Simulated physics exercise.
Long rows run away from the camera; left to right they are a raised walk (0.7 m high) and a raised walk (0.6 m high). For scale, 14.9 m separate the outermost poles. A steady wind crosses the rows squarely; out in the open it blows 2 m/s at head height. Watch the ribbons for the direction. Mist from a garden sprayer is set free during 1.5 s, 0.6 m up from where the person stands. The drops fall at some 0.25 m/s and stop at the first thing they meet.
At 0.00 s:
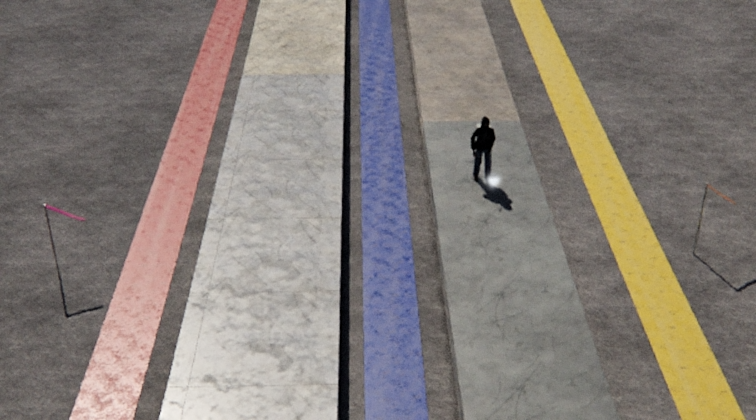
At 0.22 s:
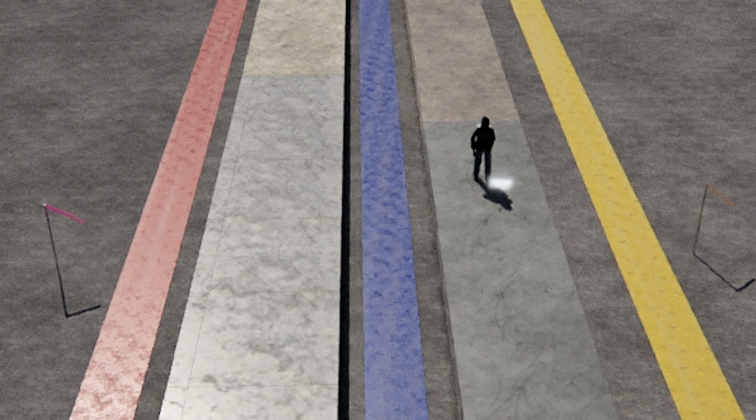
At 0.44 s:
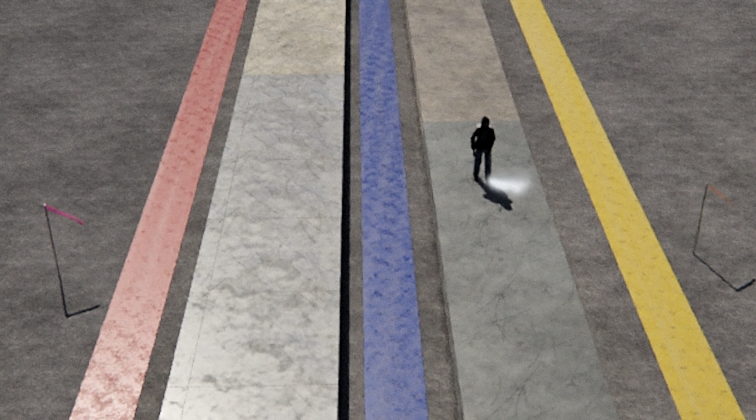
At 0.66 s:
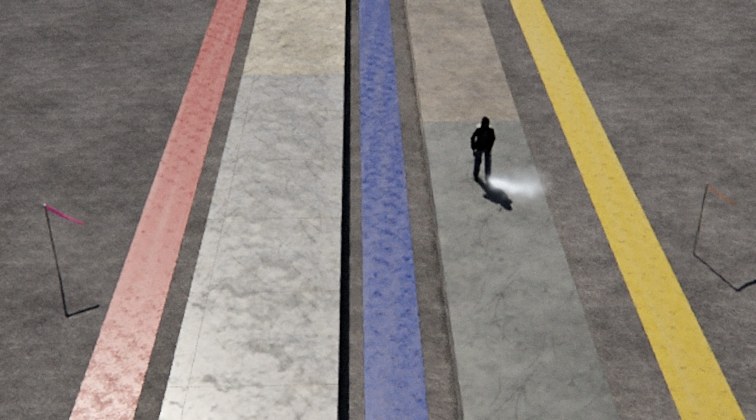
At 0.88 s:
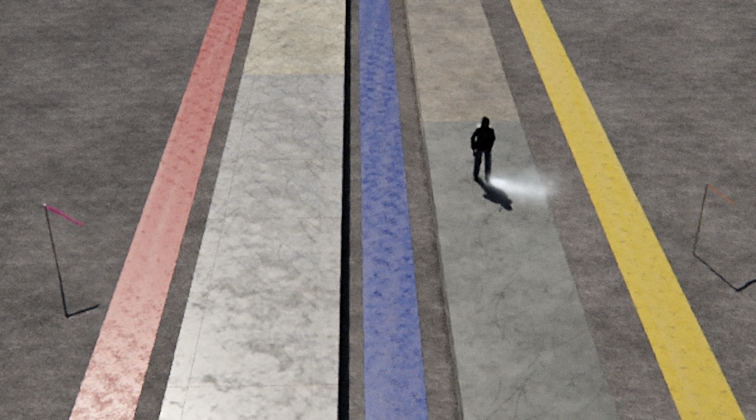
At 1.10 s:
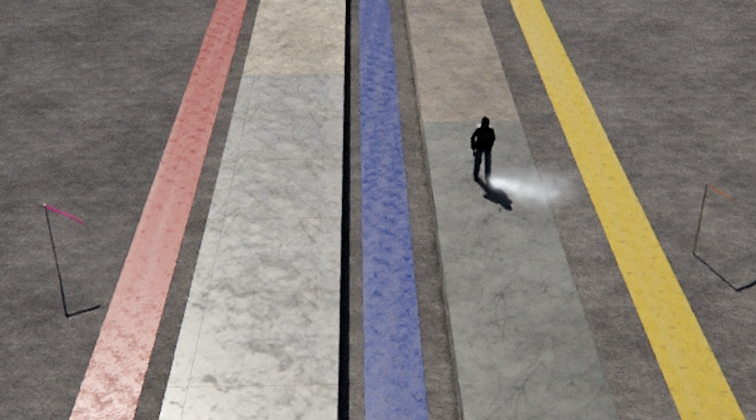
At the start, a dark figure stands still on the right raised walk, between the blue and yellow strips, with a small white puff of mist near its feet. The mist then stretches rightward into a longer, fainter streak, while the ribbons on both sides stay blown to the right, barely moving.
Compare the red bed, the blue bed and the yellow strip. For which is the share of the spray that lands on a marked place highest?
The yellow one.
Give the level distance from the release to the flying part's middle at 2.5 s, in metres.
About 2.5 m.
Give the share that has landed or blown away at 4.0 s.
Some 25 per cent.
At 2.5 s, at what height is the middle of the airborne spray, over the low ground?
Roughly 0.8 m up.
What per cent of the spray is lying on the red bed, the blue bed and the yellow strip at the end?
Roughly 0 % red, 0 % blue, 15 % yellow.
After 2.5 s, 8 % is no longer flying here, and 0 % lies on the yellow strip, 0 % on the blue bed and 0 % on the red bed; the middle of what still flies is 0.7 m above the low ground, near (583, 195).
After 4.0 s, 27 % is no longer flying here, and 6 % lies on the yellow strip, 0 % on the blue bed and 0 % on the red bed; the middle of what still flies is 0.4 m above the low ground, near (637, 207).
After 8.0 s, 87 % is no longer flying here, and 17 % lies on the yellow strip, 0 % on the blue bed and 0 % on the red bed.
After 20.0 s, 99 % is no longer flying here, and 17 % lies on the yellow strip, 0 % on the blue bed and 0 % on the red bed.
After 45.0 s, 100 % is no longer flying here, and 17 % lies on the yellow strip, 0 % on the blue bed and 0 % on the red bed.
